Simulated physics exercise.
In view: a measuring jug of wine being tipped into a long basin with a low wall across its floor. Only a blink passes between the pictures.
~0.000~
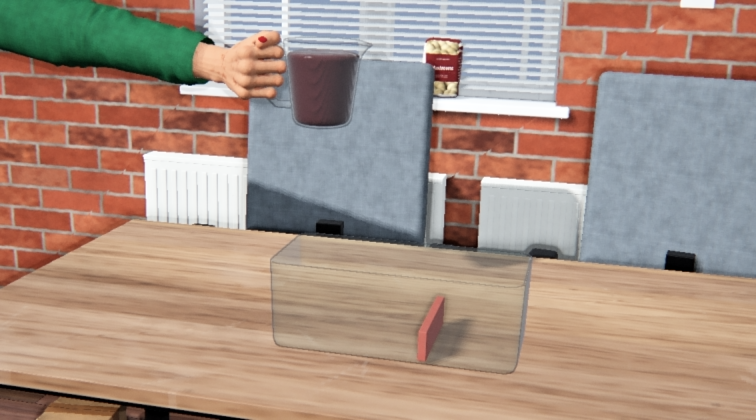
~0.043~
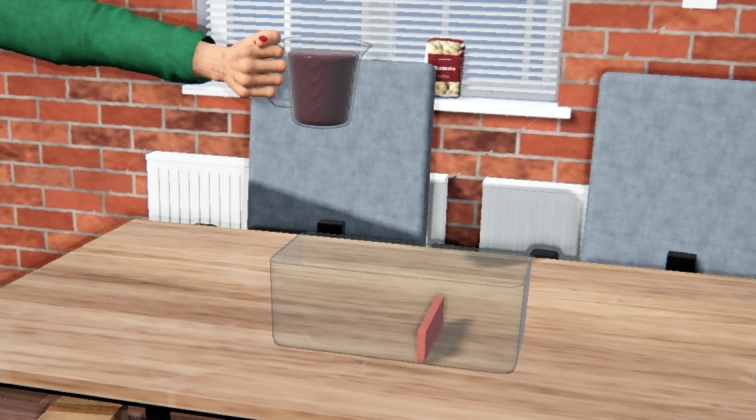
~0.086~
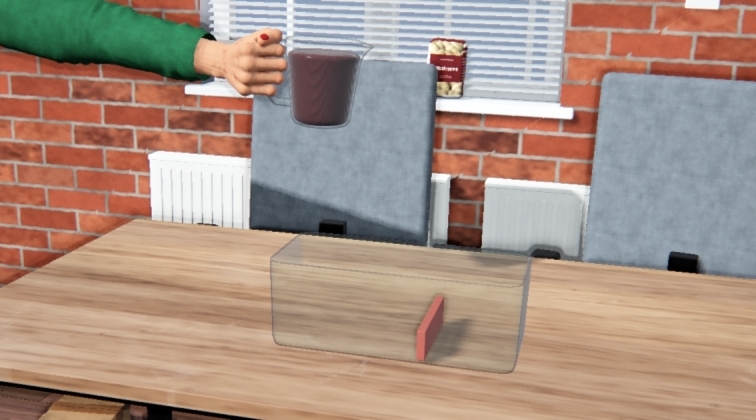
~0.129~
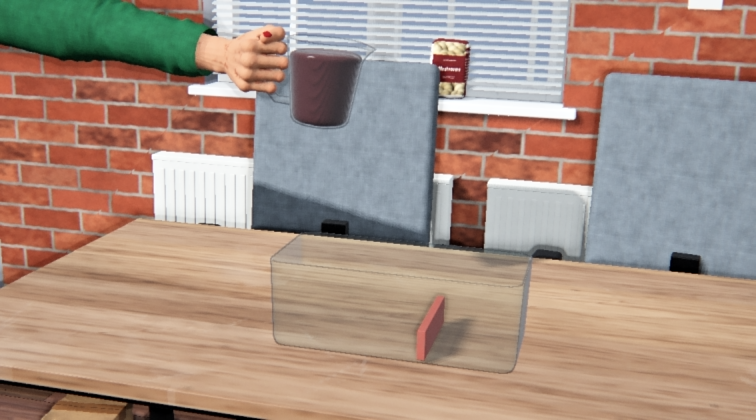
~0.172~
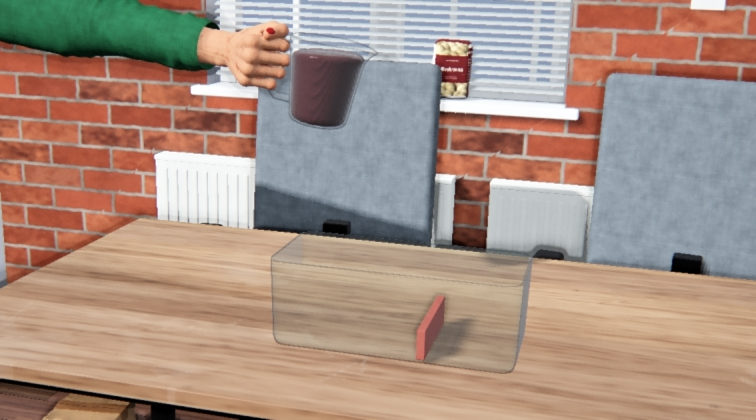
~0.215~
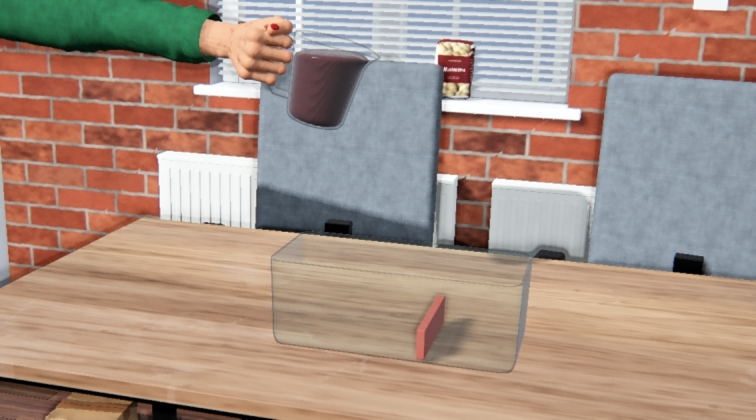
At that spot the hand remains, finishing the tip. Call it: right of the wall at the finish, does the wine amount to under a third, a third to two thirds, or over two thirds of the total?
A third to two thirds of the total.
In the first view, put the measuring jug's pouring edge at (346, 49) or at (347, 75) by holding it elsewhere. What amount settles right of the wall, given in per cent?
In order: Close to 5 and 5 percent.
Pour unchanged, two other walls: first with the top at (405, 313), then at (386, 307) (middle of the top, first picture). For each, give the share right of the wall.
Respectively 90 and 90 per cent, approximately.
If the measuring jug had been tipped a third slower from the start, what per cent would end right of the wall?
It comes to some 50 per cent.
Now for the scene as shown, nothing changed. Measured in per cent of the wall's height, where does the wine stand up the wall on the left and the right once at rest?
20 per cent for the left part, 30 for the right.
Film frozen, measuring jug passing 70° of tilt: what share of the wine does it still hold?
My estimate is close to 75 percent remaining.
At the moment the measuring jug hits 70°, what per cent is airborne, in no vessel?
25 %.
A moment on, the measuring jug is tipped part way and 74 per cent is still to pour, 1 is left of the wall and 0 right of it.
Next, the measuring jug is tipped on its side and 24 per cent is still to pour, 14 is left of the wall and 29 right of it.
Then the measuring jug is tipped on its side and 2 per cent is still to pour, 46 is left of the wall and 43 right of it.
Later the measuring jug is tipped on its side and 0 per cent is still to pour, 54 is left of the wall and 44 right of it.
In the end 54 per cent lies left of the wall, 44 right of it and 2 outside.
